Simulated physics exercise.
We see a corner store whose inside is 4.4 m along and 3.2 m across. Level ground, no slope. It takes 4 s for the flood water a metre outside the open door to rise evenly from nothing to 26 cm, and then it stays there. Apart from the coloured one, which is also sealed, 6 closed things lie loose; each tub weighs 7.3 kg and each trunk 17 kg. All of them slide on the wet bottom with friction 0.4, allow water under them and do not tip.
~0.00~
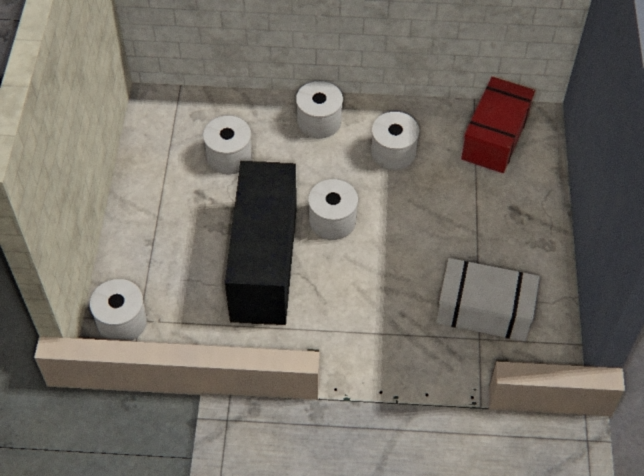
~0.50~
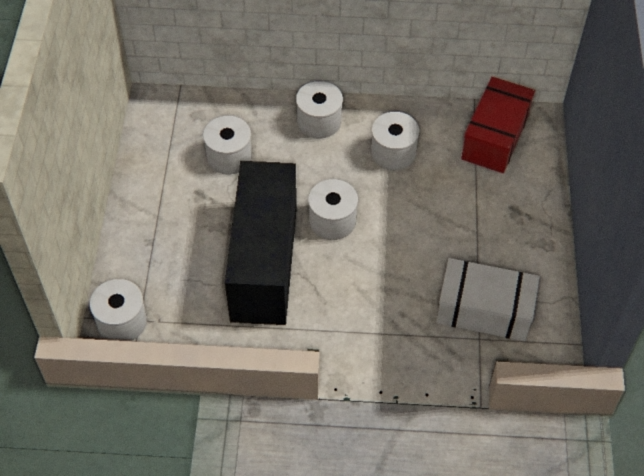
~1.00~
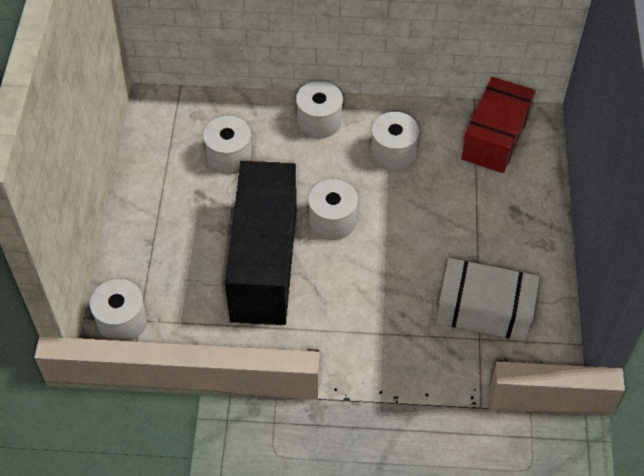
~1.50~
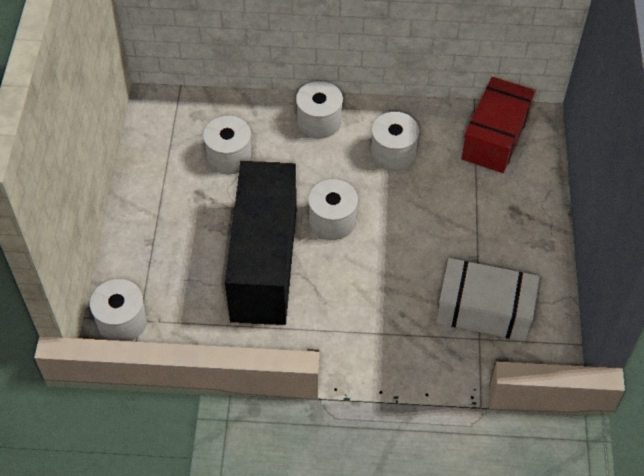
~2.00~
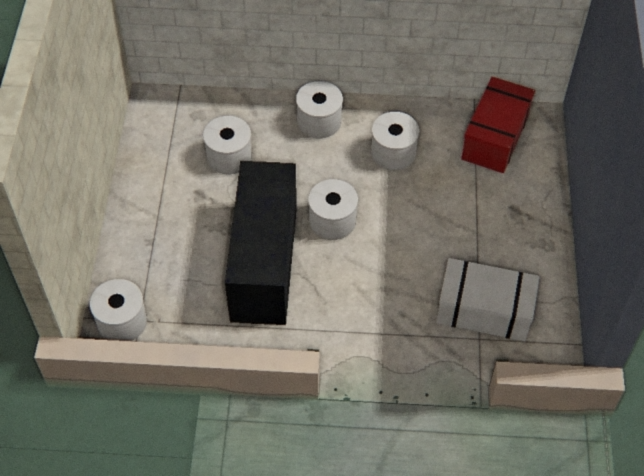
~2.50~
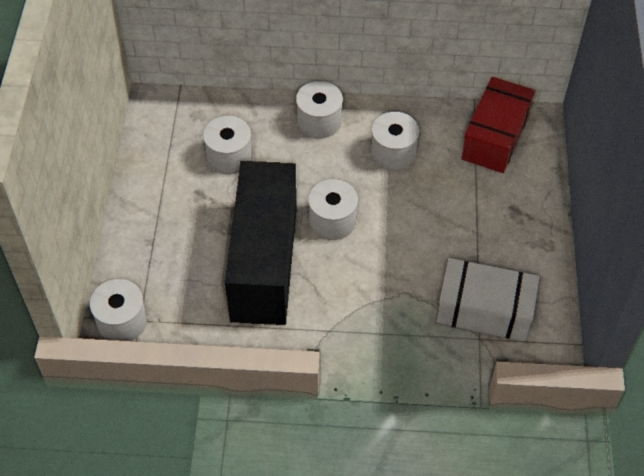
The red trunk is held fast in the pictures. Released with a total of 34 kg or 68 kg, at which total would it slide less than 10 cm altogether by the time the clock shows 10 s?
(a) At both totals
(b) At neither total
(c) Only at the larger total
b.
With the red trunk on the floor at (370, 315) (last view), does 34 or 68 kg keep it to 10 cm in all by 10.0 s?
So neither weight works.
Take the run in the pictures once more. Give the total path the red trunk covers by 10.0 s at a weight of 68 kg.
It covers some 80 cm altogether.
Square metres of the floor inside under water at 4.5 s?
Some 7.0 m2 of it.
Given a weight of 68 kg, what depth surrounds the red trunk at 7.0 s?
19 cm, roughly.
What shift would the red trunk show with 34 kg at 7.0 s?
40 cm.
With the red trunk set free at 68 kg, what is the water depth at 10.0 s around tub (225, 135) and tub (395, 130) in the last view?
Roughly 9 and 19 cm.
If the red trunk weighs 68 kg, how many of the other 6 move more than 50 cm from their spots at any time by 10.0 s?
5.
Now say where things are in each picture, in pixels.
The red trunk at (501, 112), on the bottom; water covers 0.0 m2; 0 of 7 have shifted, in the first frame.
The red trunk at (501, 112) rests on the ground; water covers 0.0 m2; 0 of 7 have shifted, in the second frame.
The red trunk at (501, 112) rests on the ground; water covers 0.0 m2; 0 of 7 have shifted, in the third frame.
The red trunk at (501, 112) rests on the ground; water covers 0.0 m2; 0 of 7 have shifted, in the fourth frame.
The red trunk at (501, 112) rests on the ground; water covers 0.2 m2; 0 of 7 have shifted, in the fifth frame.
The red trunk at (501, 112), on the bottom; water covers 0.9 m2; 0 of 7 have shifted, in the sixth frame.
After 3.5 s the red trunk would be 0 cm from its start with 34 kg and 0 cm from its start with 68 kg; 0 cm of water round it then.
After 4.5 s the red trunk would be 0 cm from its start with 34 kg and 0 cm from its start with 68 kg; 3 cm of water round it then.
After 7.0 s the red trunk would be 36 cm from its start with 34 kg and 28 cm from its start with 68 kg; 19 cm of water round it then.
After 10.0 s the red trunk would be 145 cm from its start with 34 kg and 31 cm from its start with 68 kg; 20 cm of water round it then.
